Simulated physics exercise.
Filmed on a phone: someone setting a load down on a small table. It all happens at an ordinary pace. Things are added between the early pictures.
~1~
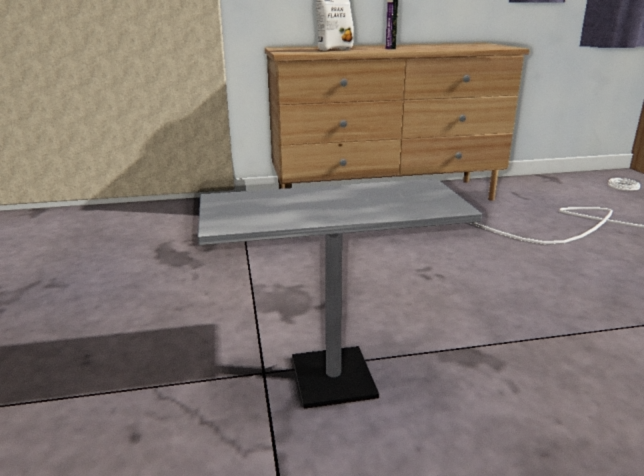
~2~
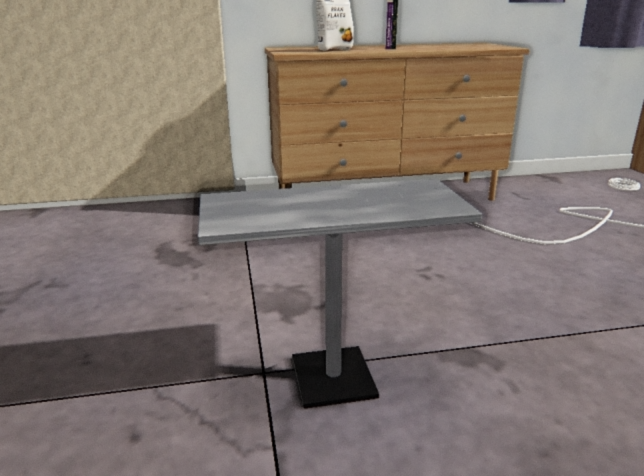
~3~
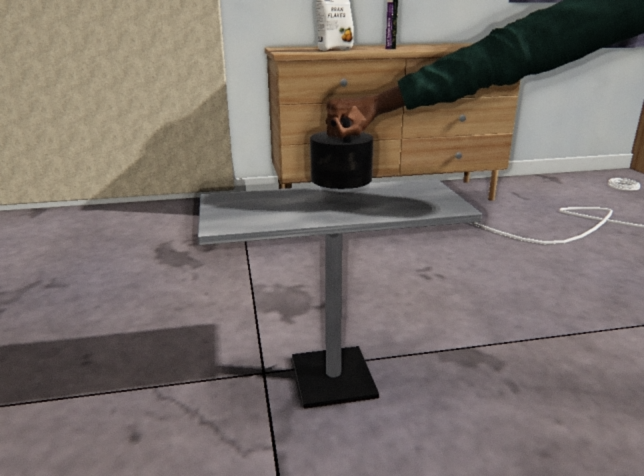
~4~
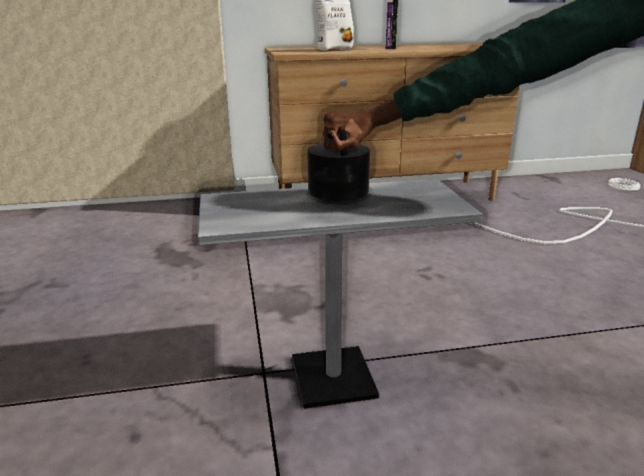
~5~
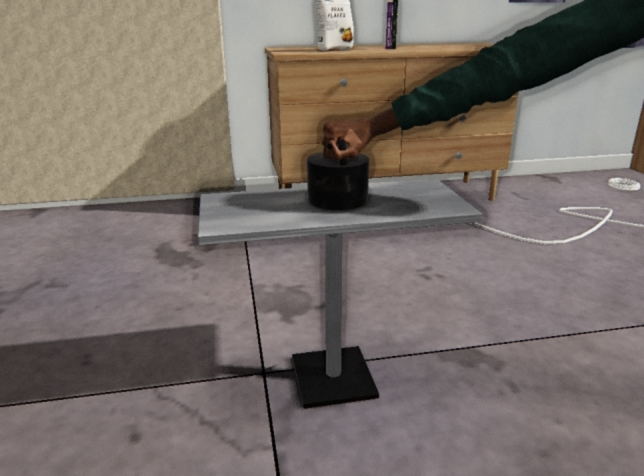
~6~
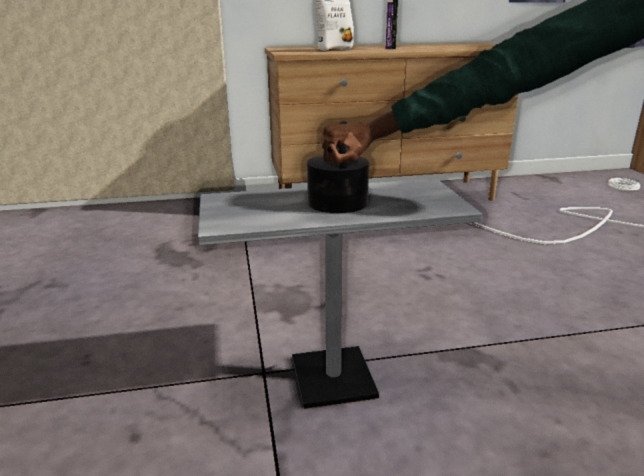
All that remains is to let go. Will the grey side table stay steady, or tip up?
The grey side table keeps steady.
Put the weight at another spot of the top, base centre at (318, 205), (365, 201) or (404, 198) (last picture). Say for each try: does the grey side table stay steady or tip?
In that order, it does not tip; keeps steady; overbalances.
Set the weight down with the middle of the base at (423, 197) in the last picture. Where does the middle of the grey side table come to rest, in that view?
Close to (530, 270).
Then, 0.40 s past the last view, grey side table at rest near (334, 208).
Finally, the grey side table holds firm, near (334, 208).
